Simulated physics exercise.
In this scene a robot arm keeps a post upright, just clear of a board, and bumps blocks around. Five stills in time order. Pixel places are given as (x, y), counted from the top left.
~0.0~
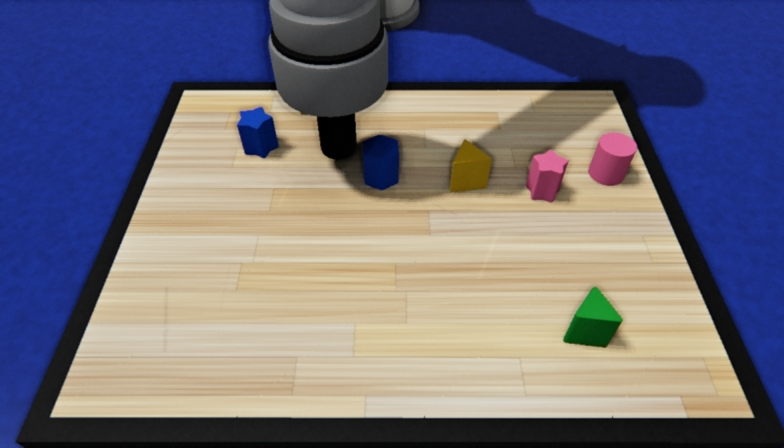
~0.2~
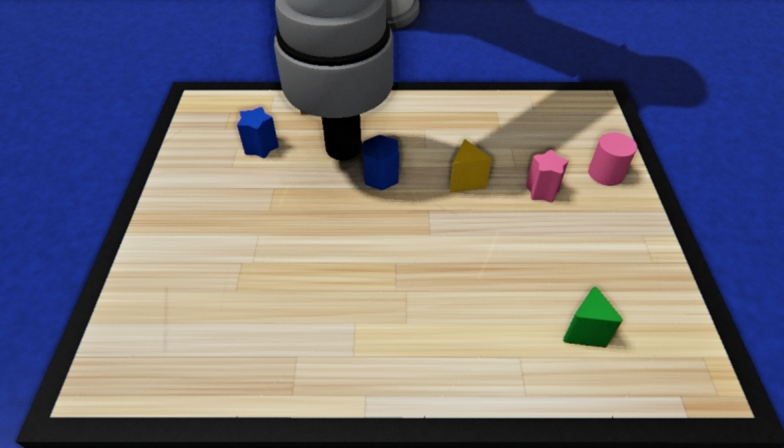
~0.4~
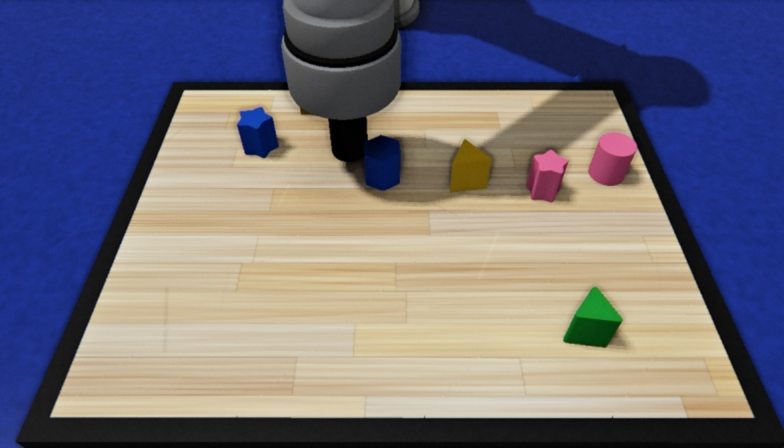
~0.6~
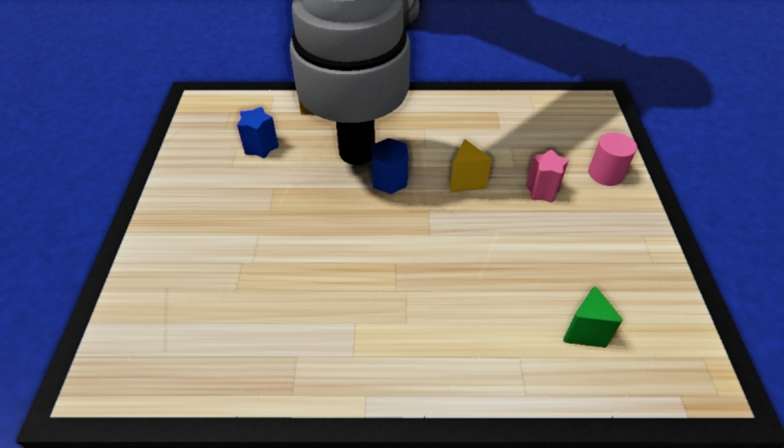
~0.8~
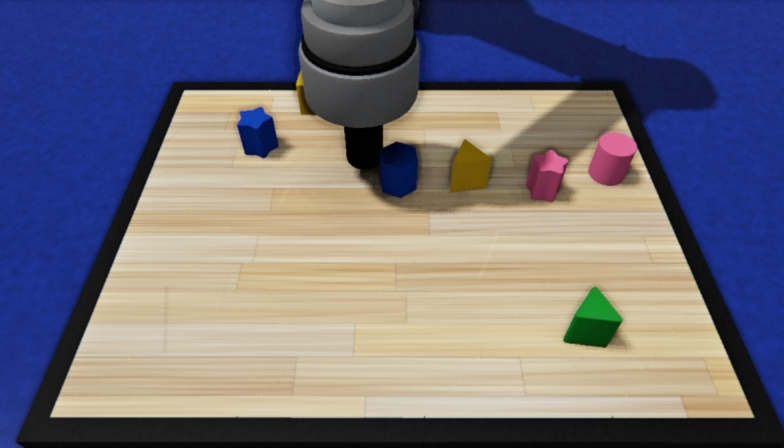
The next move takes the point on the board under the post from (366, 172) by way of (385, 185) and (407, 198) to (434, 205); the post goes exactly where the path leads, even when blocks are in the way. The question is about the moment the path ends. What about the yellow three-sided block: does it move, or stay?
It ends up somewhere else.
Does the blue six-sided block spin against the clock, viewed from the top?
My answer is yes.
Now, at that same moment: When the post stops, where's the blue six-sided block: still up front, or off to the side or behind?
The post still has the blue six-sided block in front of it when the path ends.
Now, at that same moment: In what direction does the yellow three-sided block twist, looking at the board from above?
If we look at it from overhead, the yellow three-sided block pivots counter-clockwise.
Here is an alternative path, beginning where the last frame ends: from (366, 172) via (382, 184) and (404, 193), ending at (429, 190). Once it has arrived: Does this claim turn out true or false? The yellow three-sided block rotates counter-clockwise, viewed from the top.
Verdict: True.
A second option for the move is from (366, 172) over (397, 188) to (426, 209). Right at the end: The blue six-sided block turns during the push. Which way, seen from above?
It rotates counterclockwise.
What follows on the original path. Halfway along, post at (396, 179); blue six-sided block at (435, 166), turned 40° anticlockwise.
At the end, post at (435, 192); blue six-sided block at (476, 176), turned 50° anticlockwise; yellow three-sided block at (484, 152), turned 60° anticlockwise.
